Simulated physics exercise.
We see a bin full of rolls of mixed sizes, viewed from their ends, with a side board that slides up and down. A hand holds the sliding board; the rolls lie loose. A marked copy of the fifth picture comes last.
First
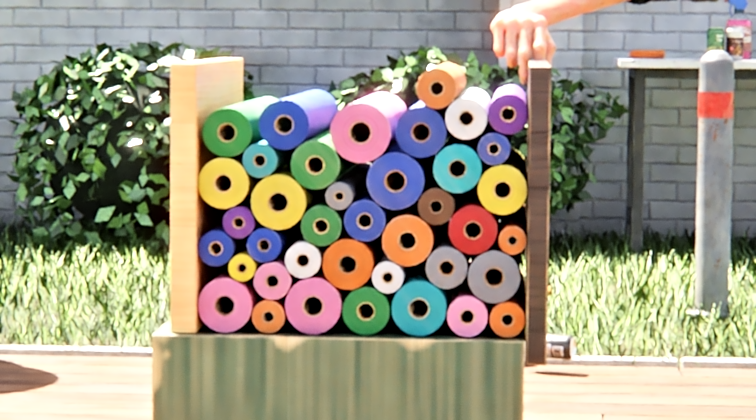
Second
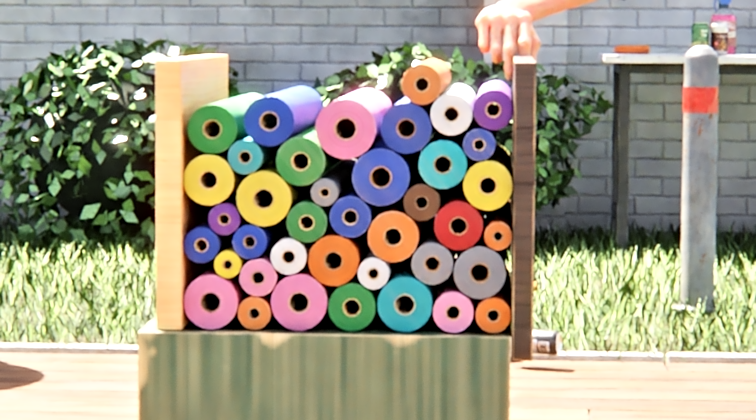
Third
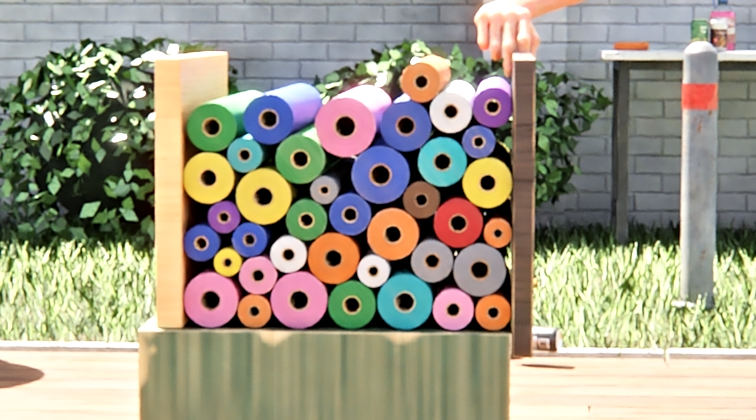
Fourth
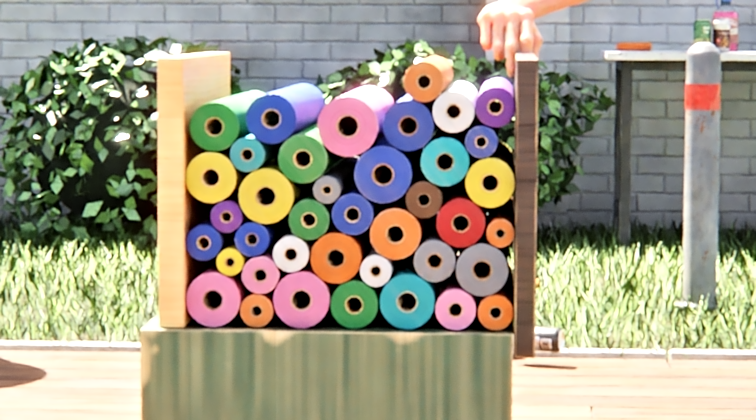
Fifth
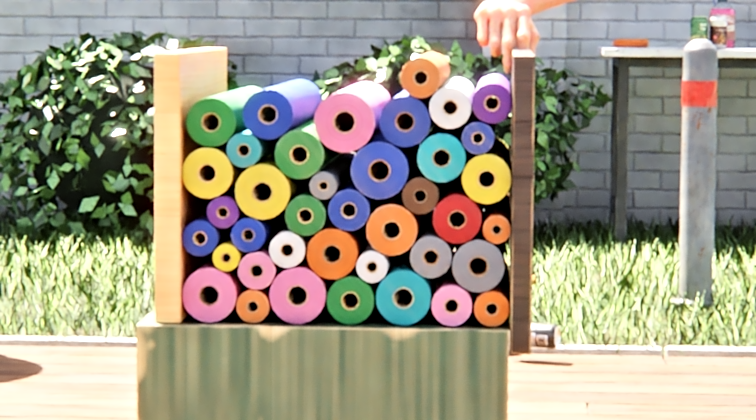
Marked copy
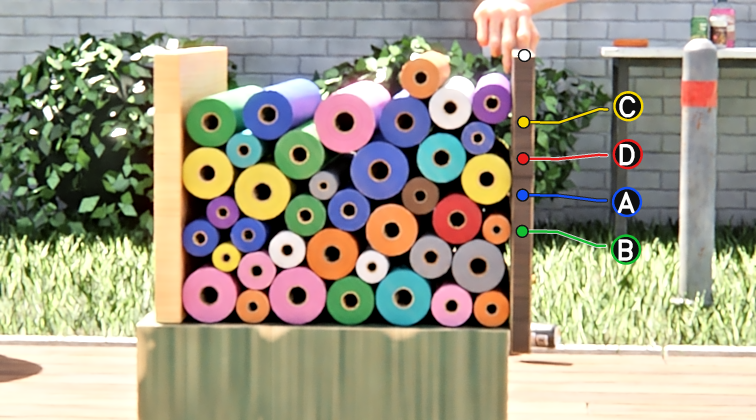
Nothing in the bin visibly shifts as a hand at the upper right rests on top of the dark right-hand side board, seen from straight in front in a sunny yard. Pink, blue, yellow, green, orange, teal and grey rolls sit end-on between it and a pale left board, above a greenish base, with bushes, grass and a white brick wall behind. The camera drifts slightly right at first, then only wavers a little.
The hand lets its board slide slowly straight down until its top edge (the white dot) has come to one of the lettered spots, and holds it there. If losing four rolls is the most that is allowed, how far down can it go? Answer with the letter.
It can be let down to A.
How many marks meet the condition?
The number is three.
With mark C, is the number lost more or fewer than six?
At C, fewer than six.
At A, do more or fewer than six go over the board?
At A, fewer than six.
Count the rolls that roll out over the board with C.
The count is none.
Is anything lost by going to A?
Yes.
On the copy, A at (522, 196); B at (522, 231); C at (523, 122); D at (523, 159); the white dot at (524, 55).
On A. First, top of the board (513, 134).
Then, top of the board (512, 195).
Finally, top of the board (512, 195), four out over the board.
By contrast, B more than four out over the board; C none out over the board; D none out over the board.
